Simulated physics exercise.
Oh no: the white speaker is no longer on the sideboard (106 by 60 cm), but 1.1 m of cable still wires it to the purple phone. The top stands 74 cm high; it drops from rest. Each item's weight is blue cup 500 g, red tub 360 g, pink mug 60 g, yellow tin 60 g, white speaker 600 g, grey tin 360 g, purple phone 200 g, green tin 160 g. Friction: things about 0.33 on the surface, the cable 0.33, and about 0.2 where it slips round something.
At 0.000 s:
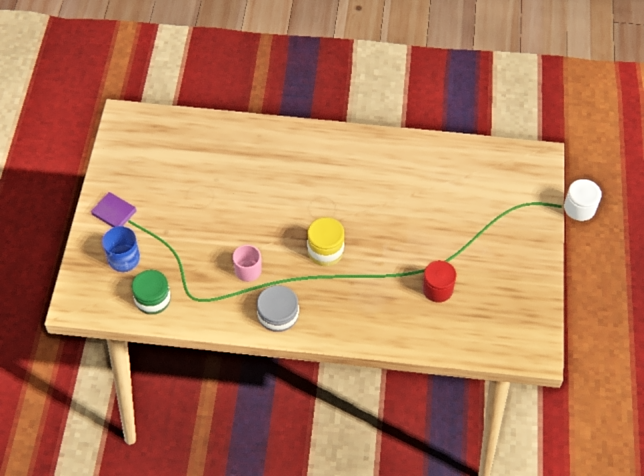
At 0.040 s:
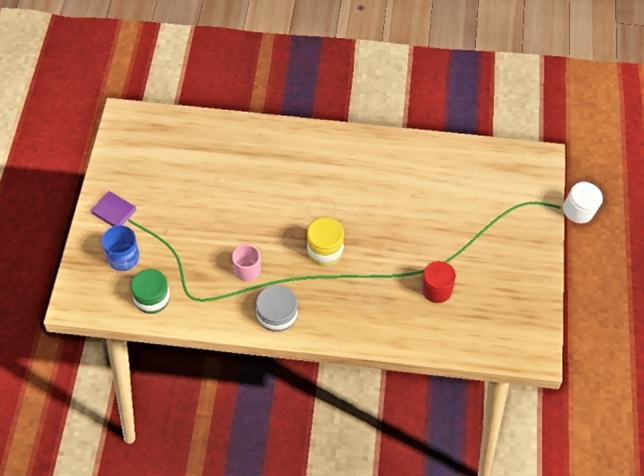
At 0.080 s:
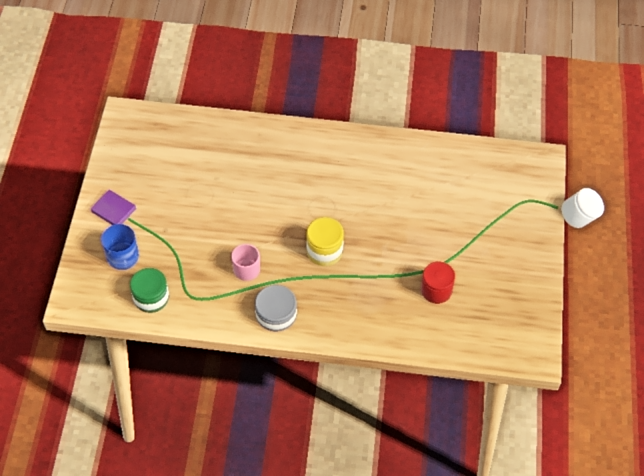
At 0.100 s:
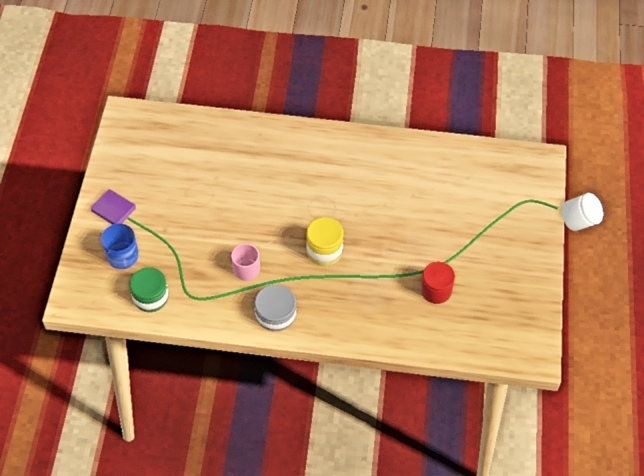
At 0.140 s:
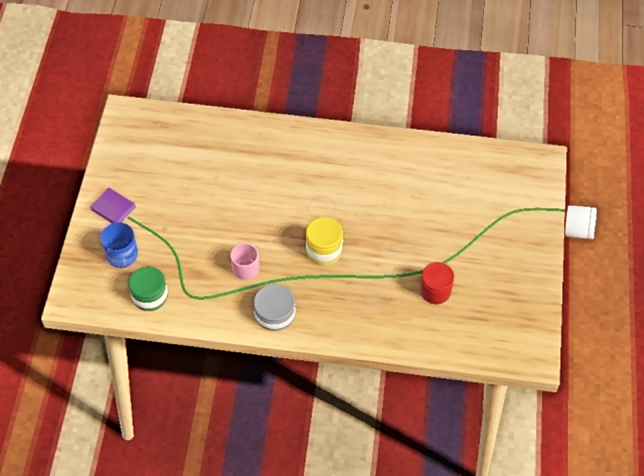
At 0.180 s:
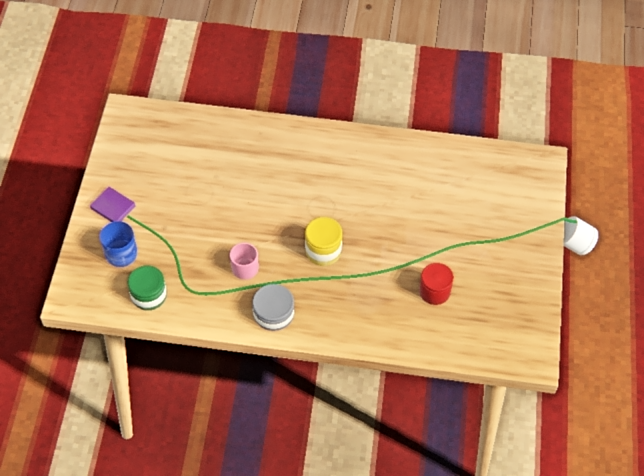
A wooden table holds small containers as a white cup sinks beside its right edge, pulling a green cord straighter.
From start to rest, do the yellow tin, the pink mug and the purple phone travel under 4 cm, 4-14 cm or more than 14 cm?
At the end, yellow tin: Long distance. Pink mug: Long distance. Purple phone: Long distance.
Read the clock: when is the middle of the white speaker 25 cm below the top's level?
That comes at 0.30 seconds.
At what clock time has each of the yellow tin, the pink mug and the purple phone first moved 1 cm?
The yellow tin goes at about 0.28 s, the pink mug at about 0.24 s and the purple phone at about 0.26 s.
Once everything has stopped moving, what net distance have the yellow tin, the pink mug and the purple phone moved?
About: Yellow tin 25 cm, pink mug off the top, purple phone off the top.
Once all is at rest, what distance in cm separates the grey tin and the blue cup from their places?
Final places, approx.: Grey tin 0 cm off, blue cup 0 cm off.
By 0.4 s, the cable's tail end at (240, 233); pink mug 31 cm off its start, purple phone 25 cm off its start, yellow tin 17 cm off its start.
By 0.7 s, the cable's tail end at (438, 273); purple phone 68 cm off its start, pink mug over the edge, yellow tin 27 cm off its start.
By 0.9 s, the cable's tail end at (514, 245); purple phone 91 cm off its start at (534, 243), pink mug over the edge, yellow tin 27 cm off its start at (350, 129).
By 1.2 s, the cable has left the top; purple phone over the edge, pink mug over the edge, yellow tin 27 cm off its start.
By 2.4 s, the cable has left the top; purple phone over the edge, pink mug over the edge, yellow tin 27 cm off its start at (350, 129), white speaker over the edge.
